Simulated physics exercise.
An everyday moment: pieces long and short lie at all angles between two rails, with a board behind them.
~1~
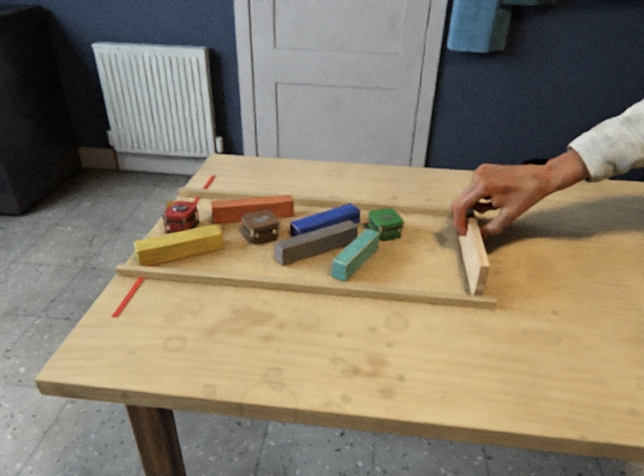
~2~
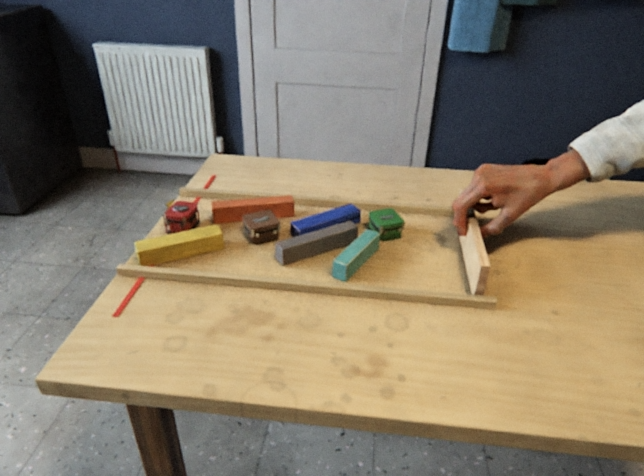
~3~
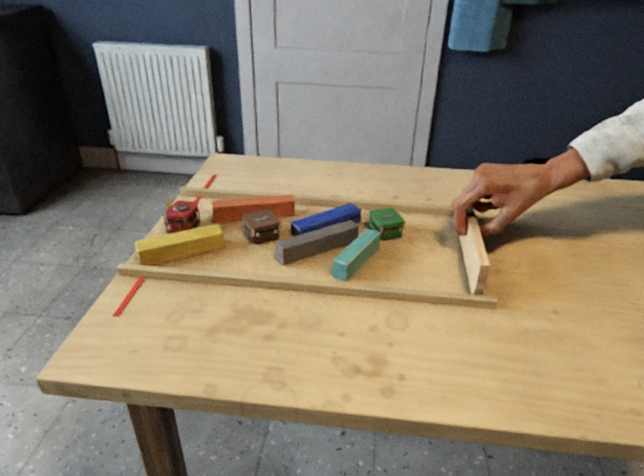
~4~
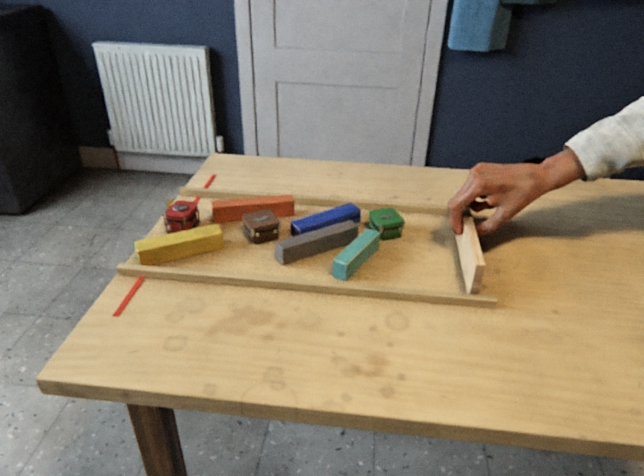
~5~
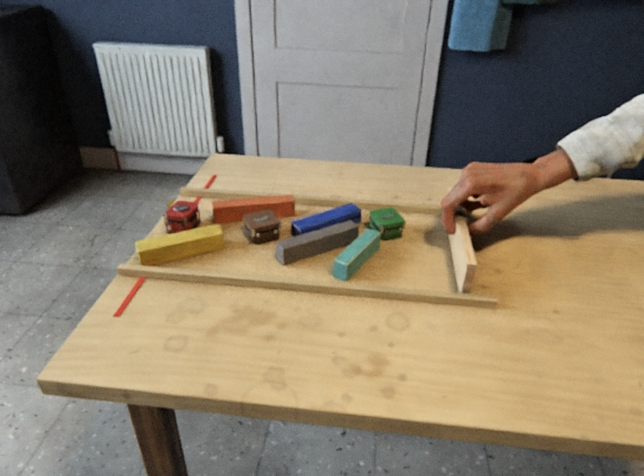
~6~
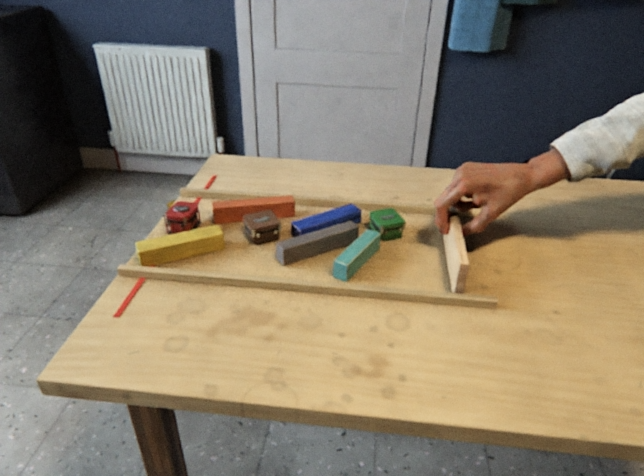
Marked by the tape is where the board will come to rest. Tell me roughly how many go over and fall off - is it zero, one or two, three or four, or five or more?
The table loses at least five pieces.
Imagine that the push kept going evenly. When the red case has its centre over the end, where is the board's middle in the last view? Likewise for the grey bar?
Around (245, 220) first and around (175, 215) second.
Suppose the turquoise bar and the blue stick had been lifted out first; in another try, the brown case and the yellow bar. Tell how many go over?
Fallen: 4 in the first try, 3 in the other.
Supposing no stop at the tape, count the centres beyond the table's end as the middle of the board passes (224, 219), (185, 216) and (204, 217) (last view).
Per position: 2 / 5 / 3.
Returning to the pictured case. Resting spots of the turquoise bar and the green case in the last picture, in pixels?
Final spots - turquoise bar (155, 241), green case (176, 205).
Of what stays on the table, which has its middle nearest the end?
Answer - the grey bar.
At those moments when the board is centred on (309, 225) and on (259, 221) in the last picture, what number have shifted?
Moved so far: 7, then 8.
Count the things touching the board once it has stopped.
It's 2.
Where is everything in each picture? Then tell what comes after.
In the first picture, red case (182, 218); yellow bar (180, 245); orange bar (253, 209); board (470, 238); tape (175, 230).
In the second picture, yellow bar (181, 245); turquoise bar (357, 254).
In the third picture, orange bar (254, 209); brown case (262, 227).
In the fourth picture, red case (182, 218); blue stick (327, 222).
In the fifth picture, yellow bar (182, 245); grey bar (319, 242).
In the sixth picture, red case (183, 219); yellow bar (182, 246); orange bar (254, 209); board (452, 236); tape (176, 231).
Soon after, none off yet; red case at rest near (183, 219); yellow bar at rest near (182, 246); orange bar at rest near (254, 209).
Then, none off yet; red case moved about its own width near (163, 222); yellow bar moved a little near (170, 247); orange bar moved a little near (213, 207).
Further on, one off so far; red case on its side near (126, 286); yellow bar moved a little near (144, 244); orange bar tipped a little near (156, 205).
At rest, the number that fall off is five or more; fallen, blue stick, brown case, orange bar, yellow bar and red case.
